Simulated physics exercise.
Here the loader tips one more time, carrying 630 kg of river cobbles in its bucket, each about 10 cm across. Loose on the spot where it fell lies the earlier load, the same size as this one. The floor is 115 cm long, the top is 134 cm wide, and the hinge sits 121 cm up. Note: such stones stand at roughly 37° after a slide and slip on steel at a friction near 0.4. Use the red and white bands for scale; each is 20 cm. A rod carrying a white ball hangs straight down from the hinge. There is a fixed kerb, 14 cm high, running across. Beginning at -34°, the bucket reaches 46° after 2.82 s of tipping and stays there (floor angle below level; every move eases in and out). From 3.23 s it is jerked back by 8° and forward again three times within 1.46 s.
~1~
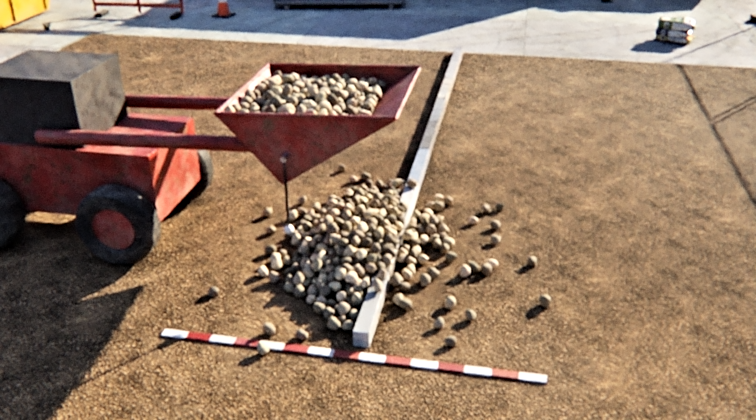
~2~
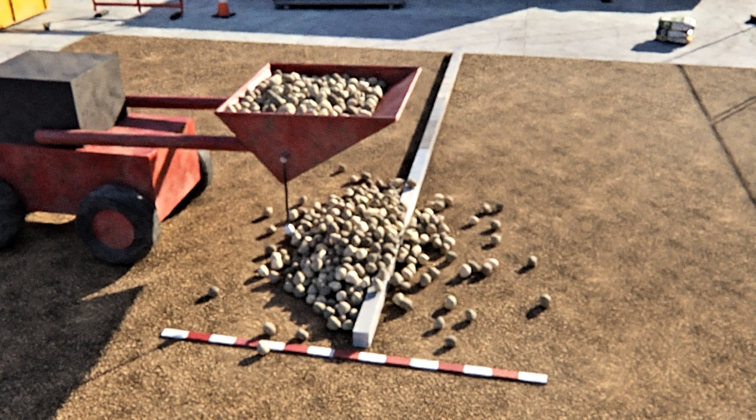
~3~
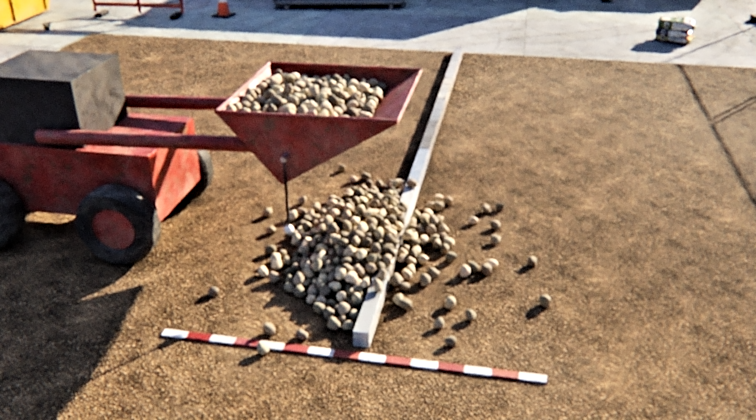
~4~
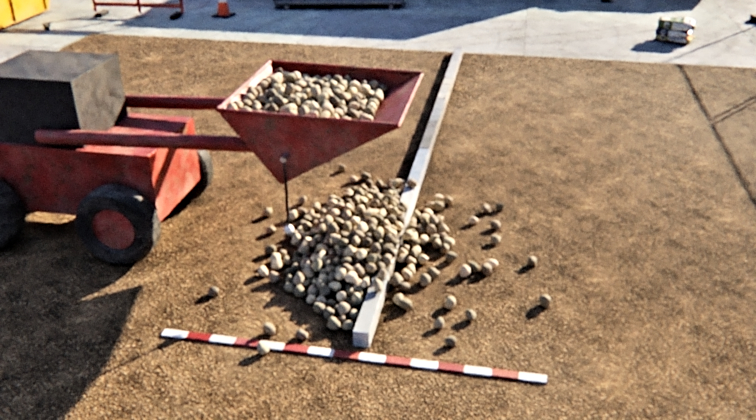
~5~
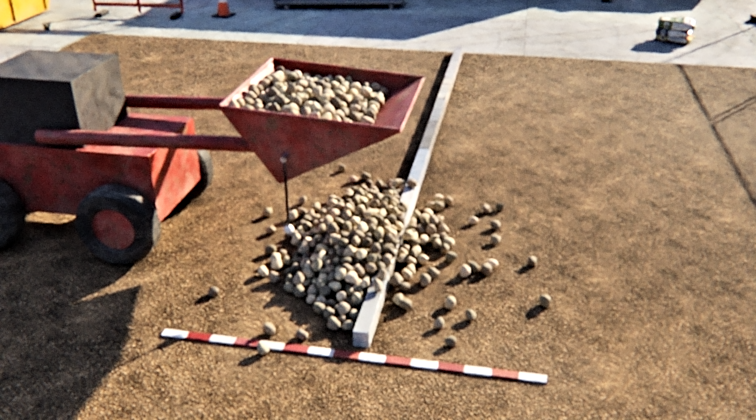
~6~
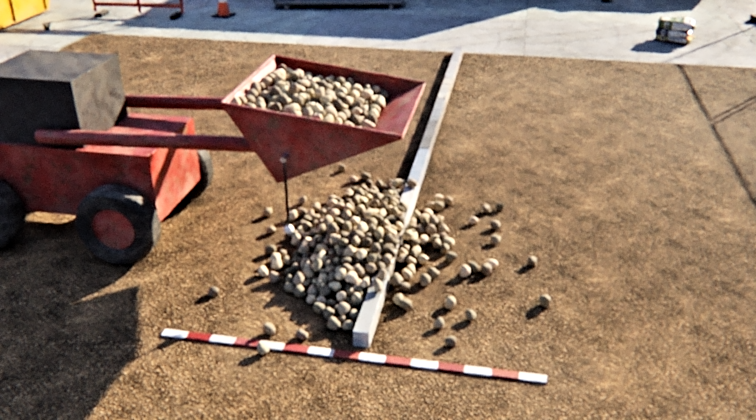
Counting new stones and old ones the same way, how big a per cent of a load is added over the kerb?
84 per cent, roughly.
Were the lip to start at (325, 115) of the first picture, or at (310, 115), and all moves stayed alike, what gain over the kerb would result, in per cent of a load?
Roughly 15 and 5 percent, in that order.
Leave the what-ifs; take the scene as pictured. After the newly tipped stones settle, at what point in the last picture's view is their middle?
Around (433, 245).
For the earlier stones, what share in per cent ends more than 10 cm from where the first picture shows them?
The answer is about 10 per cent.
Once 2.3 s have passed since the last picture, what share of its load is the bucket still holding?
Around 5 per cent of the load is still inside.
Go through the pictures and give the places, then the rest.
Lip at (396, 119), floor tilted -34°, highest stones at (315, 85). The earlier load is highest near (359, 227), 30 cm above ground level, 88 % on this side of the kerb, 12 % over the kerb, in the first frame.
Lip at (397, 120), floor tilted -34°, highest stones at (316, 85), in the second frame.
The bucket is at -32°, its lip at (398, 122); the top of the load is at (307, 86), in the third frame.
The bucket is at -30°, its lip at (399, 126); the top of the load is at (283, 83), in the fourth frame.
Lip at (401, 131), floor tilted -28°, highest stones at (279, 81), in the fifth frame.
The bucket is at -25°, its lip at (402, 137); the top of the load is at (278, 78), in the sixth frame.
Then, 1.5 s after the last picture the floor is at 33°; in per cent of one load, 85 in the bucket, 93 on this side of the kerb, 22 over the kerb; the foremost stones are at (502, 257).
Then, 2.3 s after the last picture the floor is at 46°; in per cent of one load, 6 in the bucket, 104 on this side of the kerb, 90 over the kerb; the foremost stones are at (538, 264).
Then, 4.5 s after the last picture the floor is at 46°; in per cent of one load, 0 in the bucket, 105 on this side of the kerb, 95 over the kerb; the foremost stones are at (577, 250).
Then, 7.4 s after the last picture the floor is at 46°; in per cent of one load, 0 in the bucket, 105 on this side of the kerb, 95 over the kerb; the foremost stones are at (577, 250). Net gain over the kerb, 84.
